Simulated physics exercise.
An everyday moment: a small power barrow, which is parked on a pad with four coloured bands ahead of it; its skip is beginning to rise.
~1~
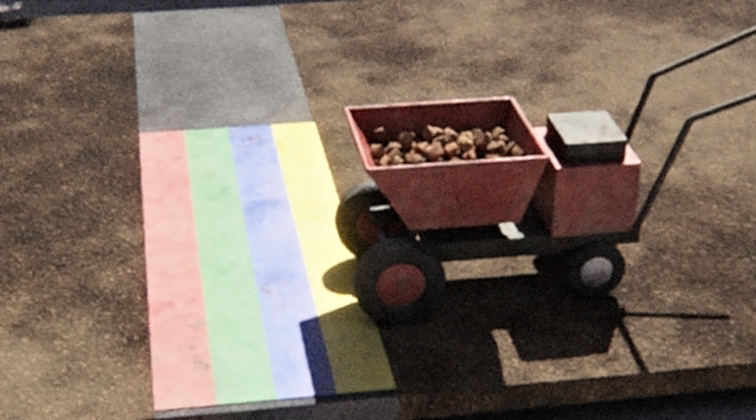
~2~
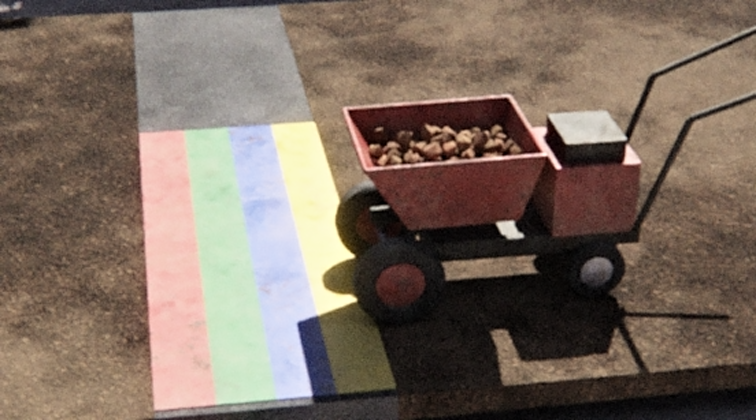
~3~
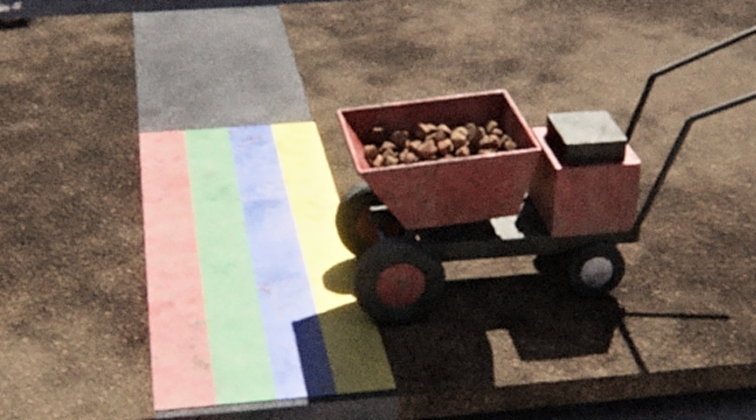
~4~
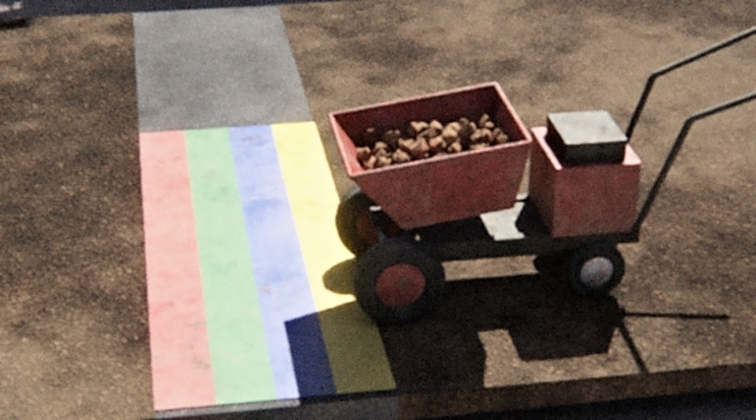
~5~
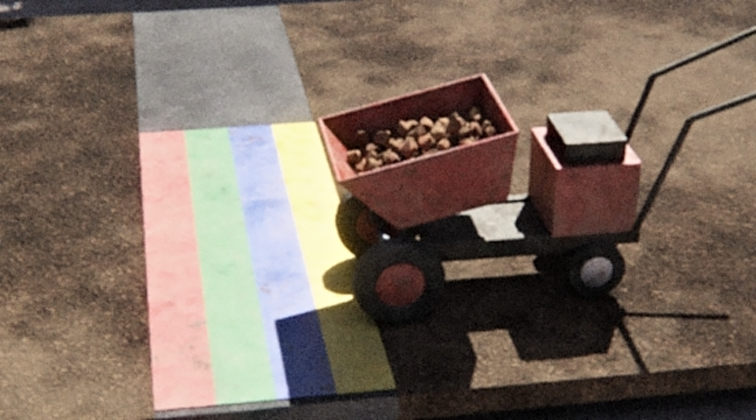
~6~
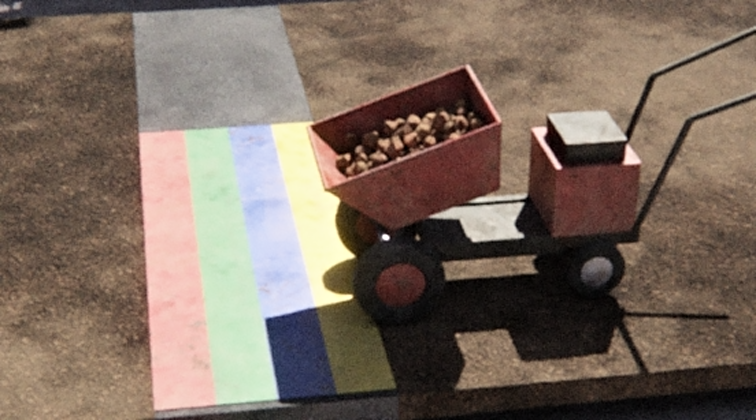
Red skip of clay clods on a small parked barrow tilting gradually toward the coloured bands at left, its right end rising.
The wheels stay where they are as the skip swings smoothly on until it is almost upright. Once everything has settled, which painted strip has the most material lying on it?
Most of it lies on the green strip.
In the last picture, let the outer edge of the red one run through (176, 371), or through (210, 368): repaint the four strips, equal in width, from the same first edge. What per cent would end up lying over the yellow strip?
Shares in order: Close to 0 %; close to 0 %.
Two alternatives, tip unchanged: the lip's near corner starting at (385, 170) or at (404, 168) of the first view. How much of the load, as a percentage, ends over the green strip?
40 per cent, then 30 per cent.
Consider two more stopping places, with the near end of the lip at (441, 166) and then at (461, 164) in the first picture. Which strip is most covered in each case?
First attempt: The blue strip. Second attempt: Yellow.
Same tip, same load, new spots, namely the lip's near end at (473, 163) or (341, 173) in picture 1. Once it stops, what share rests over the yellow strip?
Roughly 50 per cent, then roughly 0 per cent.
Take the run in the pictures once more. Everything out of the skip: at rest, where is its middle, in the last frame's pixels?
About pixel (222, 295).
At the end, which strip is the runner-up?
The runner-up is red.
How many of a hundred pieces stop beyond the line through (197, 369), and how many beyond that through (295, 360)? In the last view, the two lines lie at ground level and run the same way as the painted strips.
Close to 20 per cent, then close to 80 per cent.
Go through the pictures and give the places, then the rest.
The first picture shows lip of the skip at (368, 171), level; top of the load at (450, 152), clay clods; yellow strip at (356, 350); blue strip at (298, 355); green strip at (240, 361); red strip at (182, 366).
The second picture shows lip of the skip at (366, 172), level; top of the load at (448, 152).
The third picture shows lip of the skip at (360, 174), tipped barely; top of the load at (443, 150).
The fourth picture shows lip of the skip at (351, 177), tipped a little; top of the load at (460, 145).
The fifth picture shows lip of the skip at (339, 183), tipped a little; top of the load at (458, 143).
The sixth picture shows lip of the skip at (327, 190), tipped clearly; top of the load at (446, 138); yellow strip at (356, 350); blue strip at (298, 355); green strip at (240, 361); red strip at (182, 366).
Soon after the last picture, skip tipped steeply; all in the skip.
A little later, skip tipped steeply; nearly all in the skip; a small part over the green strip.
Later still, skip tipped right over; about half in the skip; a stray few over the blue strip; about a third over the green strip; about a quarter over the red strip; a stray few off the paint.
By the end, skip tipped right over; about a quarter in the skip; none over the yellow strip; a small part over the blue strip; about half over the green strip; about a quarter over the red strip; a stray few off the paint.
